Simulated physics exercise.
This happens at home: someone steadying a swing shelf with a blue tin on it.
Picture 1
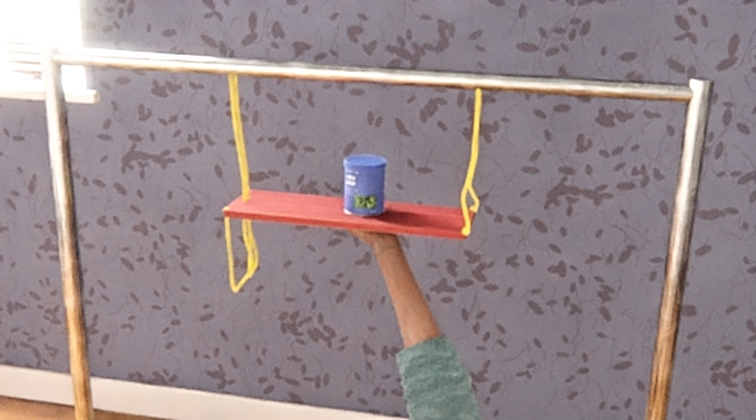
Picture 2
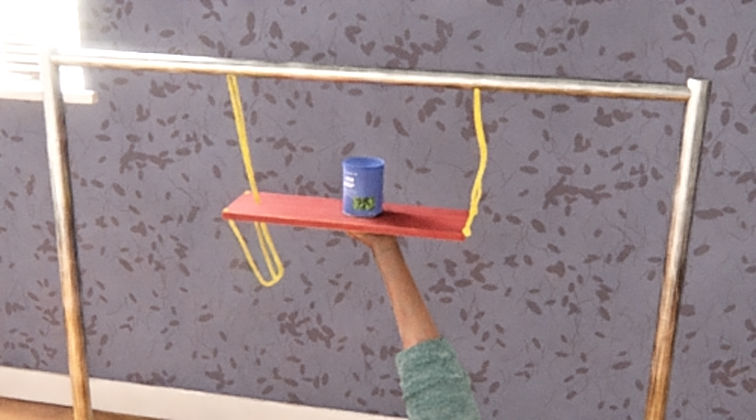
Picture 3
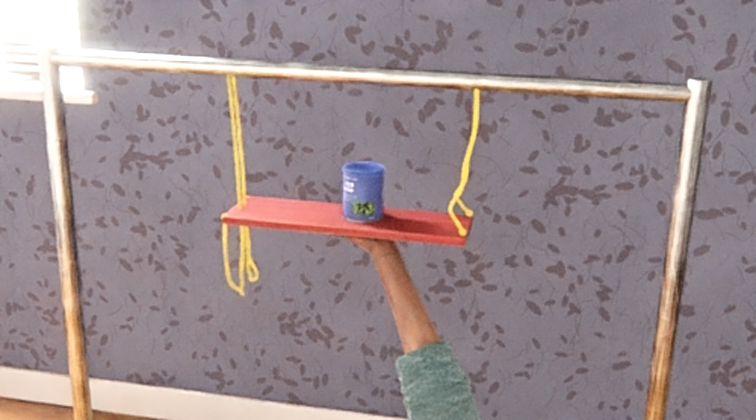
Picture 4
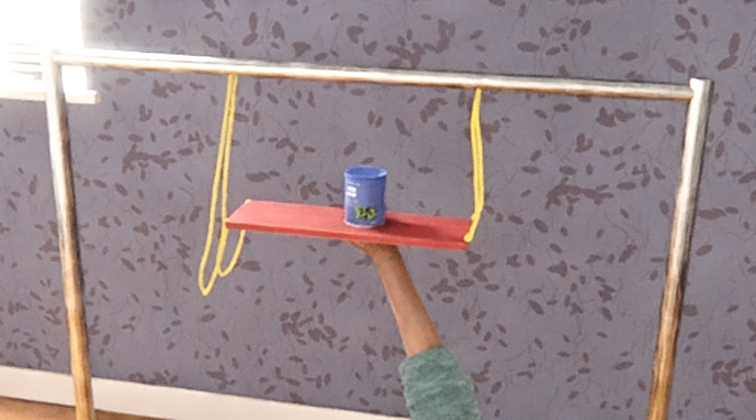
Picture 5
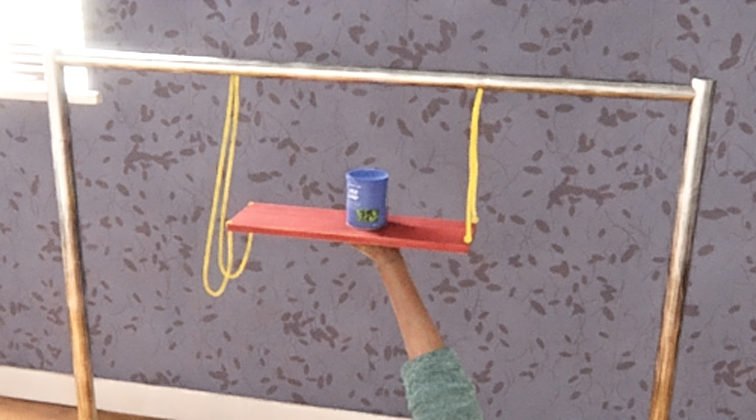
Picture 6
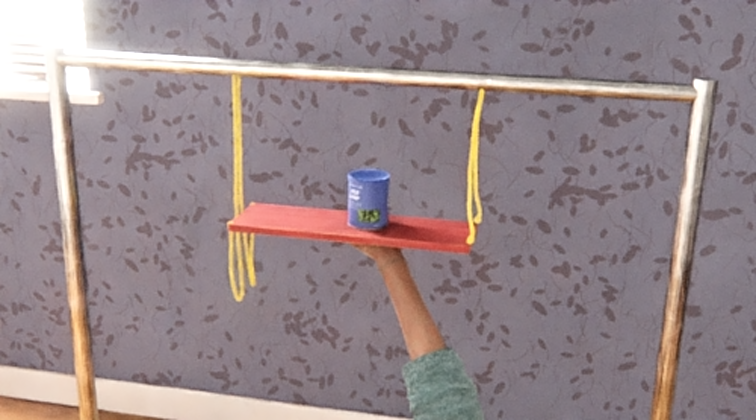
Inside a home, seen from the front and slightly above, a metal frame stands before a purple-grey wall patterned with dark leaves, a bright window at upper left. A blue tin sits mid-shelf on a red board between yellow strings, a green-sleeved arm supporting it from below. The hand lowers board and tin very slightly while the strings sway and shift, the left ones hanging in slack loops.
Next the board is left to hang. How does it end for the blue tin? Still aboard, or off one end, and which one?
It escapes at the left.
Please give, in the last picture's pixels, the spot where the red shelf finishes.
Close to (394, 307).
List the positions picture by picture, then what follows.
The first picture shows blue tin (365, 186); red shelf (342, 225).
The second picture shows blue tin (363, 188).
The third picture shows blue tin (363, 192).
The fourth picture shows blue tin (365, 197); red shelf (342, 236).
The fifth picture shows blue tin (367, 199).
The sixth picture shows blue tin (369, 200); red shelf (345, 239); left strings slack, hanging in a loop; right strings almost straight.
Then, 0.76 s on from there, board tipped 45° down to the left; tin on the floor.
Then, 1.40 s on from there, board tipped 44° down to the left; tin on the floor.
In the end, board tipped 46° down to the left; tin on the floor. The blue tin falls from the left end.
